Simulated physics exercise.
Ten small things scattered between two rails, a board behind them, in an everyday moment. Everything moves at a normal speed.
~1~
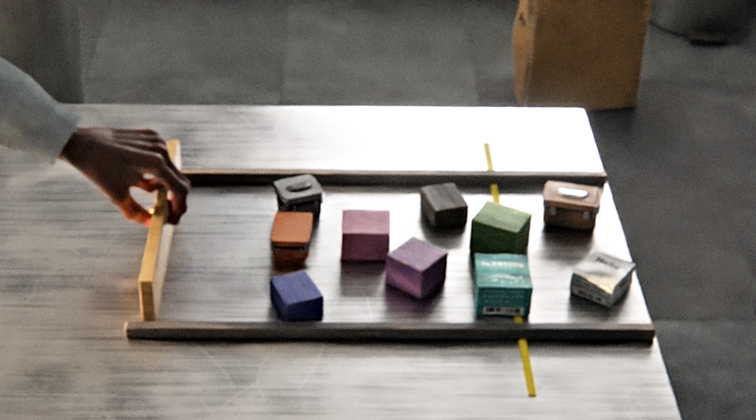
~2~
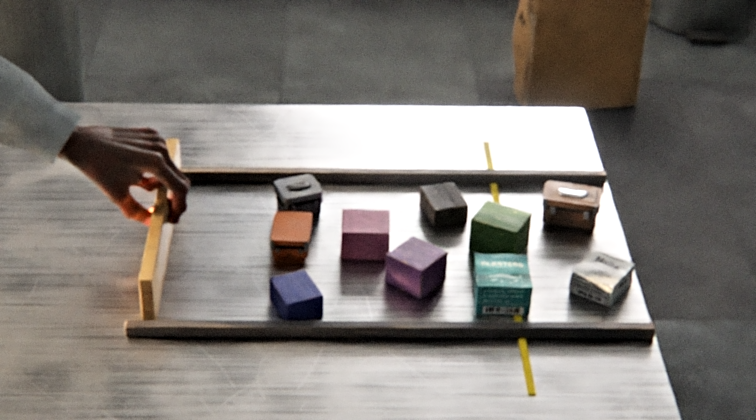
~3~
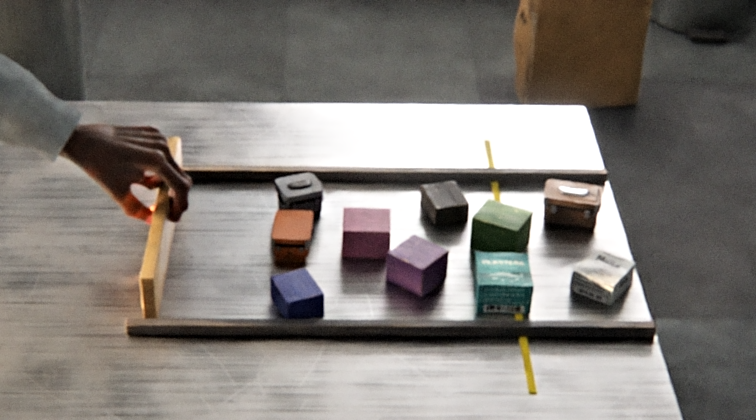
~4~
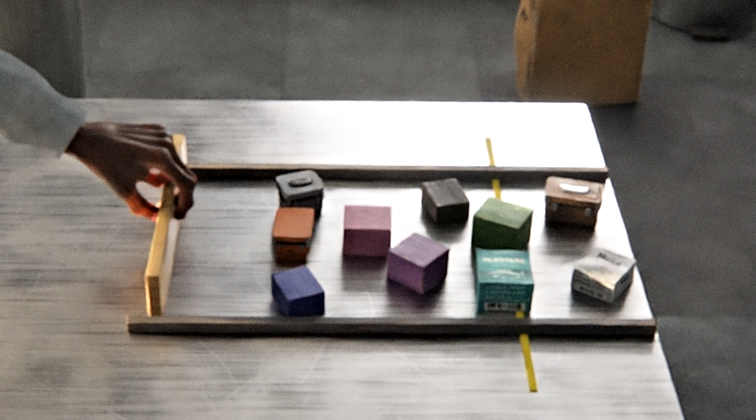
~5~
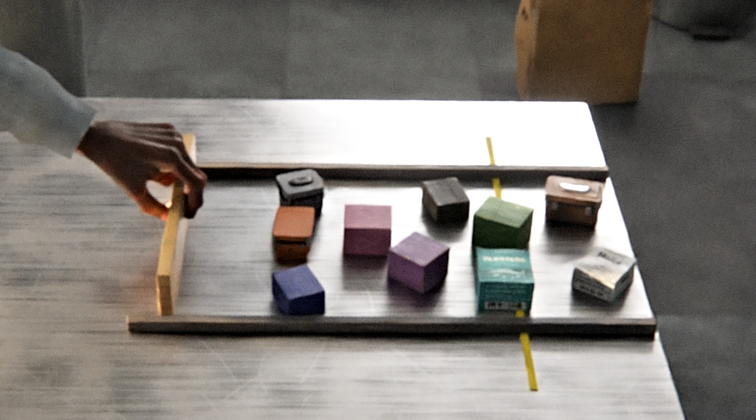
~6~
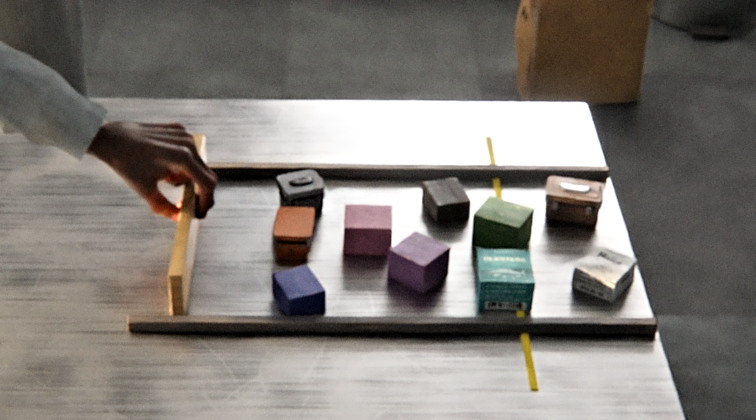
A hand in a pale sleeve grips an upright wooden board at the left of a metallic tabletop, seen from above at an angle, with a brown bag behind. Between two dark rails sit orange, blue, pink, purple, green, teal, white, brown and dark blocks and boxes, near yellow tape at right. The hand barely moves, then slides the board slightly right, while the objects and view stay nearly still.
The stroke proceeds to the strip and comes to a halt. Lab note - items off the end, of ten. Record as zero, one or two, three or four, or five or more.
Not one tumbles.
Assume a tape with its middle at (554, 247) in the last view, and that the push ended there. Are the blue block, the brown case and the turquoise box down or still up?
Blue block stays put, brown case goes off, turquoise box stays put.
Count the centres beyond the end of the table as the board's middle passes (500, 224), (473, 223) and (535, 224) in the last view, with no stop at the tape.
Counts by place: 0 / 0 / 3.
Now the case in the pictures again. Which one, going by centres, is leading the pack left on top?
The answer is the white box.
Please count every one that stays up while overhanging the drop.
In total, 3 of them.
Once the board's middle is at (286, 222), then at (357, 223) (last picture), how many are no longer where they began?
Counts: 3 and 4.
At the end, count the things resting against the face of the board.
Count: 4.
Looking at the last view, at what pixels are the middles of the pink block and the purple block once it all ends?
(569, 232) and (535, 257), approximately.
Soon after, none off yet; white box at rest near (605, 272); brown case at rest near (574, 201); green block at rest near (503, 227).
Then, none off yet; white box at rest near (605, 272); brown case at rest near (574, 201); green block moved a little near (530, 225).
At rest, the number that fall off is zero.
